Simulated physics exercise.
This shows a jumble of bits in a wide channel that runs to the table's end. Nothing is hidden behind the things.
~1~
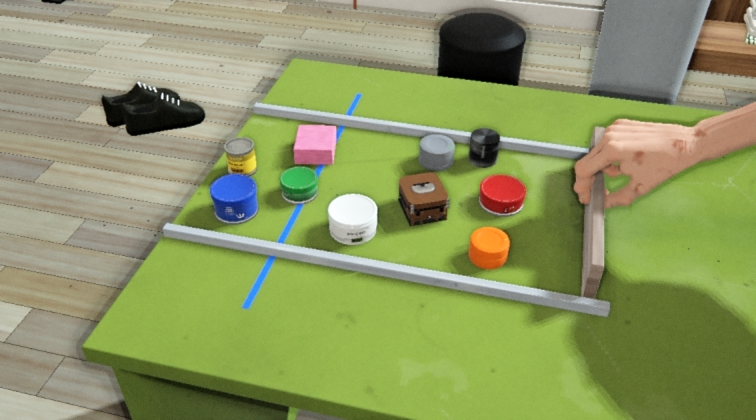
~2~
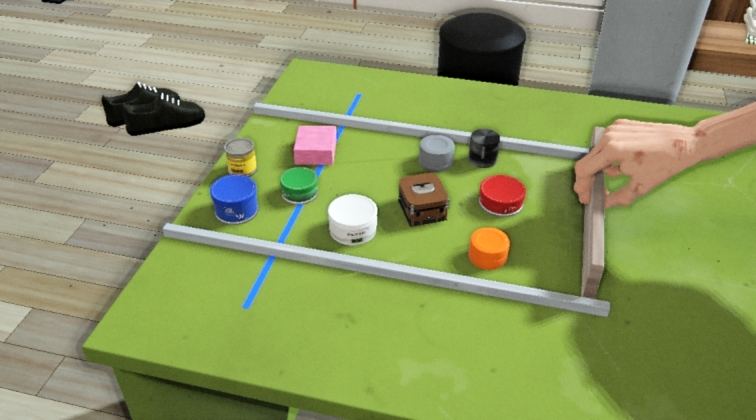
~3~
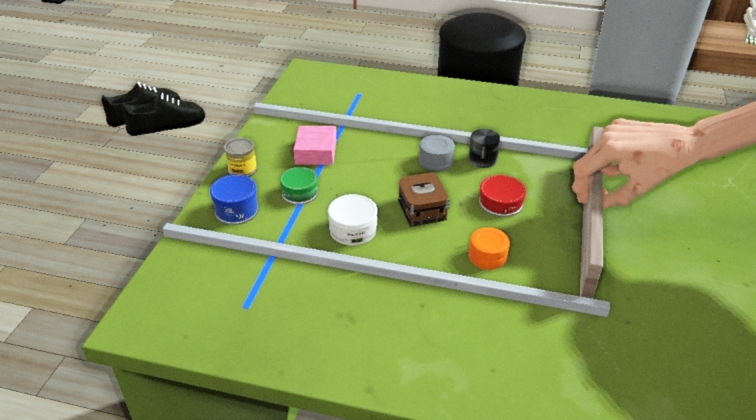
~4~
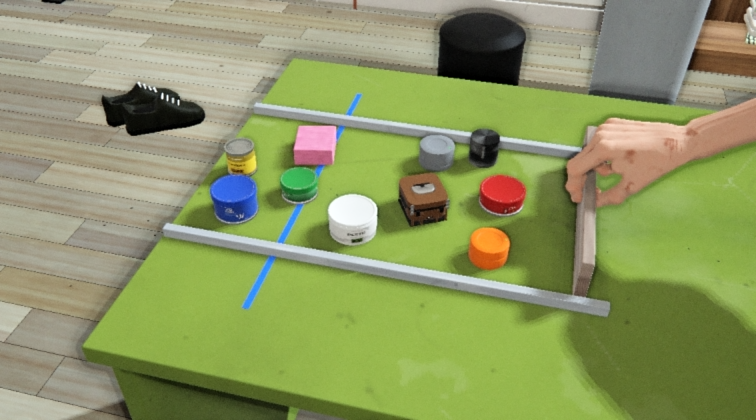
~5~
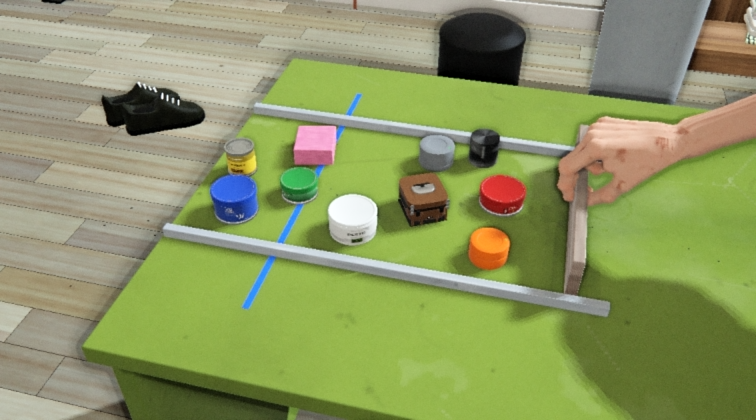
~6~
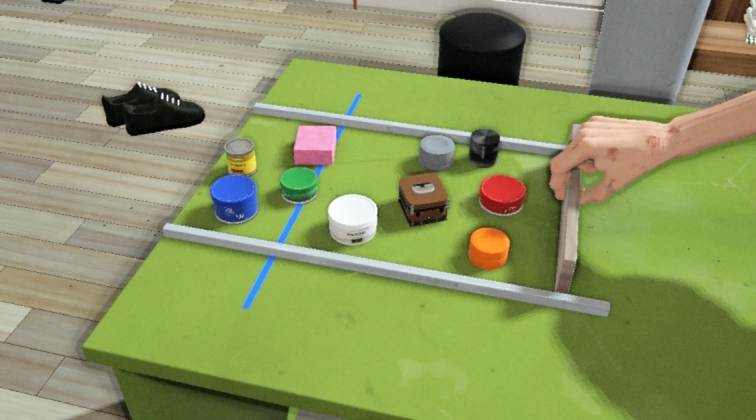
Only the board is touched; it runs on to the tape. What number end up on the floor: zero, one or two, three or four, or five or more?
As it turns out, the number that fall off is zero.
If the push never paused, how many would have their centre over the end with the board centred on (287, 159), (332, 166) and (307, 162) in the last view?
The counts: 1, 0 and 0.
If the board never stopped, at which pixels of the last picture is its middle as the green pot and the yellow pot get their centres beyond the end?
For the green pot at (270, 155), for the yellow pot at (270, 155).
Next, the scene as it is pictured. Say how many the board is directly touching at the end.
That makes 5.
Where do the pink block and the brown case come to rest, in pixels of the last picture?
The pink block stops around (278, 139); the brown case around (281, 189).
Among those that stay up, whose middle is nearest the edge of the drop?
That is the blue pot.
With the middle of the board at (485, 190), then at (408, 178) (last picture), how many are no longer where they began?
3 and 6.
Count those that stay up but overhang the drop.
It comes to 1.
Soon after, none off yet; yellow pot at rest near (241, 158); blue pot at rest near (235, 200); pink block at rest near (316, 145).
In the end, the number that fall off is zero.
